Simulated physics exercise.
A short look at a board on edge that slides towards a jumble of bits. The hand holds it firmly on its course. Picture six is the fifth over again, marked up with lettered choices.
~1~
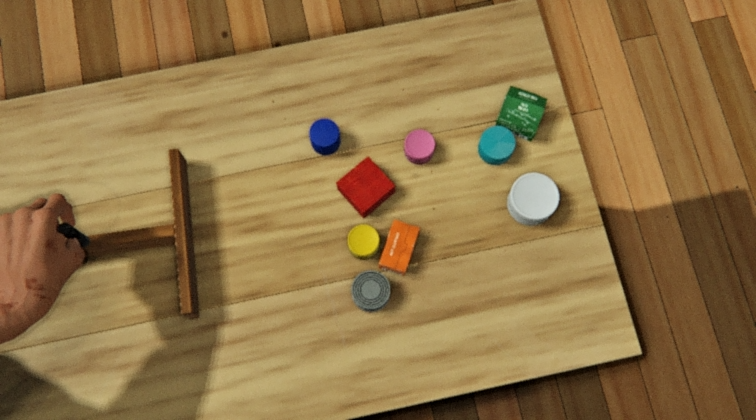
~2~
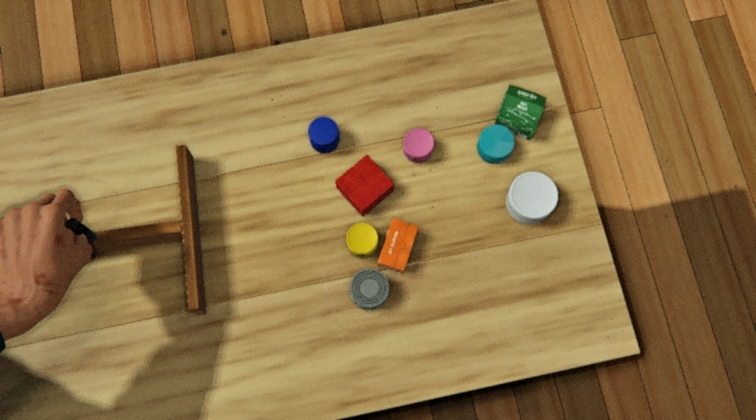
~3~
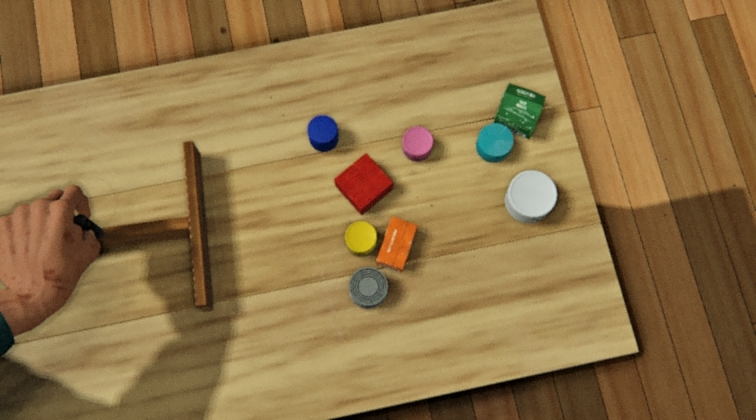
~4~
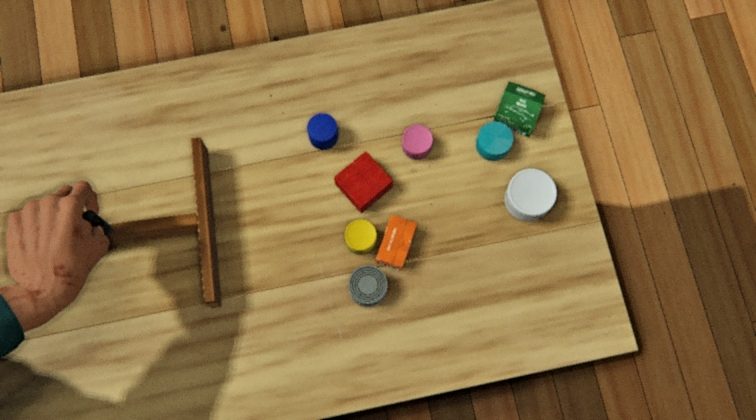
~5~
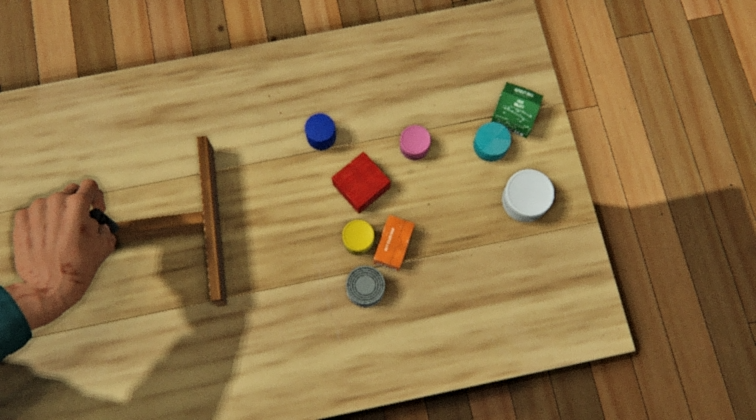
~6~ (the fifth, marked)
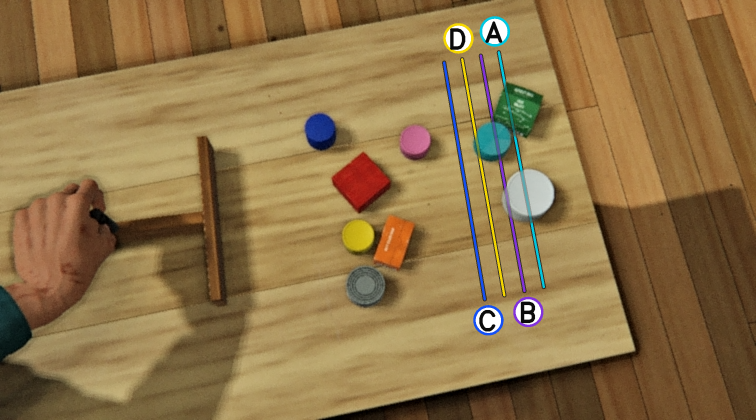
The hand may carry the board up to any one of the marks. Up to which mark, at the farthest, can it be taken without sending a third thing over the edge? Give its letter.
It should halt at A.
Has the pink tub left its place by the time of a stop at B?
By then, yes.
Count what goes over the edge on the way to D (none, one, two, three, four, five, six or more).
By then, none.
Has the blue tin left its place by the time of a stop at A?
Yes.
On the marked copy, A at (520, 165); B at (502, 168); C at (464, 176); D at (482, 172).
Taking A. A third of the way, board (323, 193); blue tin (336, 130); green box (517, 110).
Two thirds of the way, board (434, 171); grey tin (381, 291); blue tin (442, 112).
When it is over, board (522, 154); white jar over the edge; green box (558, 89); one fallen.
As for the rest, B is within the limit but short; C is within the limit but short; D is within the limit but short.
